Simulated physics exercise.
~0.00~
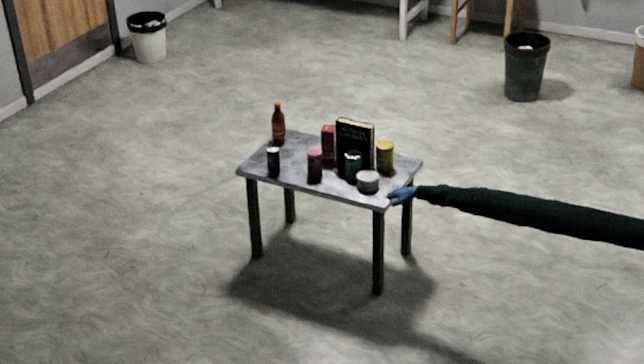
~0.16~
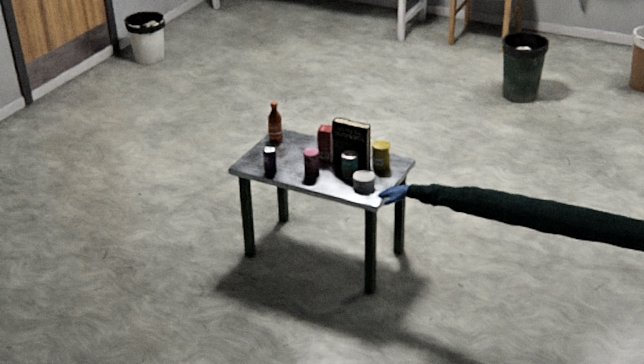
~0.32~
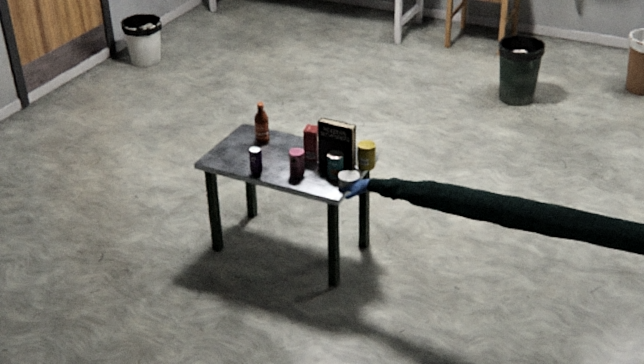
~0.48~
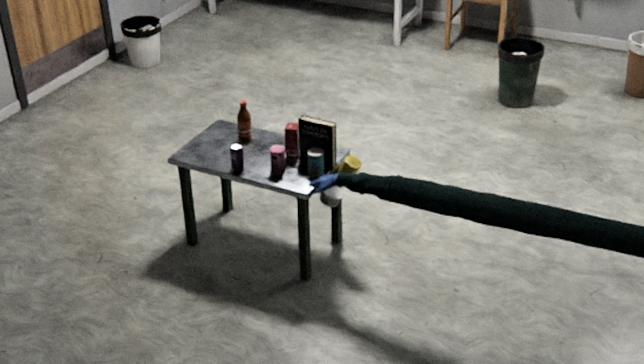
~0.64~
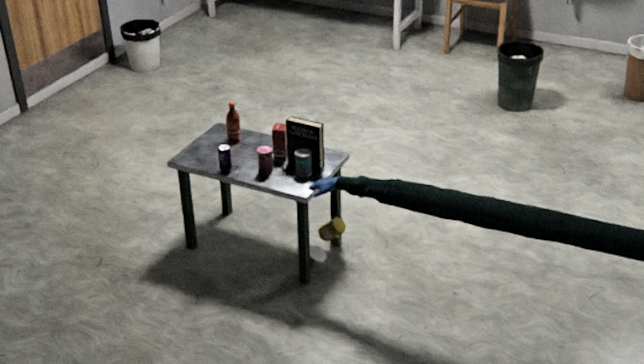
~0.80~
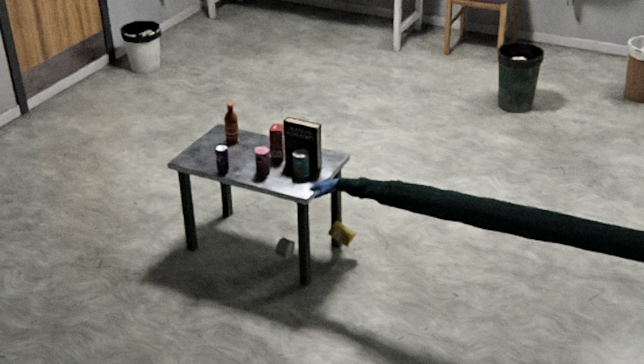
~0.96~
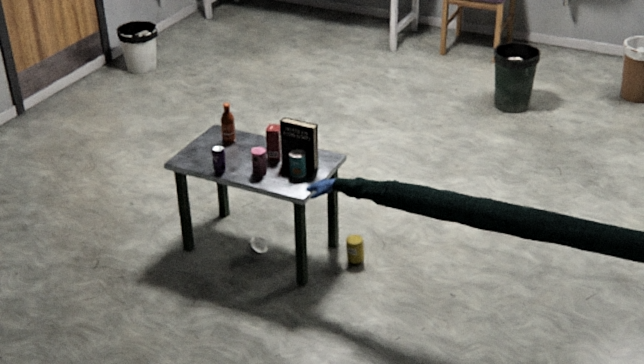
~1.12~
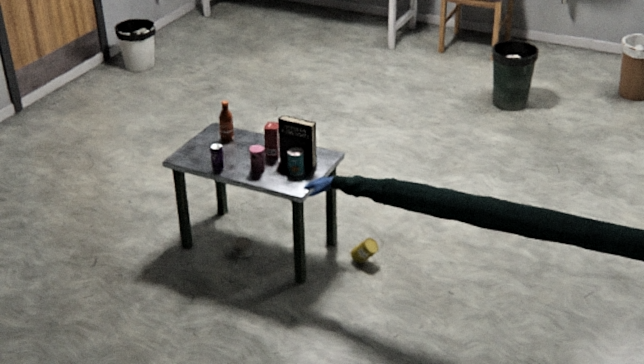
A small side table crowded with cans, jars, a bottle and a black book slides left across a grey floor as a long dark arm with a blue hand pushes at its right edge. The objects at first ride along upright. Then the yellow jar tips at the right end, and it and the small white tub drop off. The table stops while the two fall to the floor, the tub moving left beneath it and the jar tumbling right. At the end the jar lies beyond the right legs, while the bottle, book, red carton and remaining tins still stand on top.
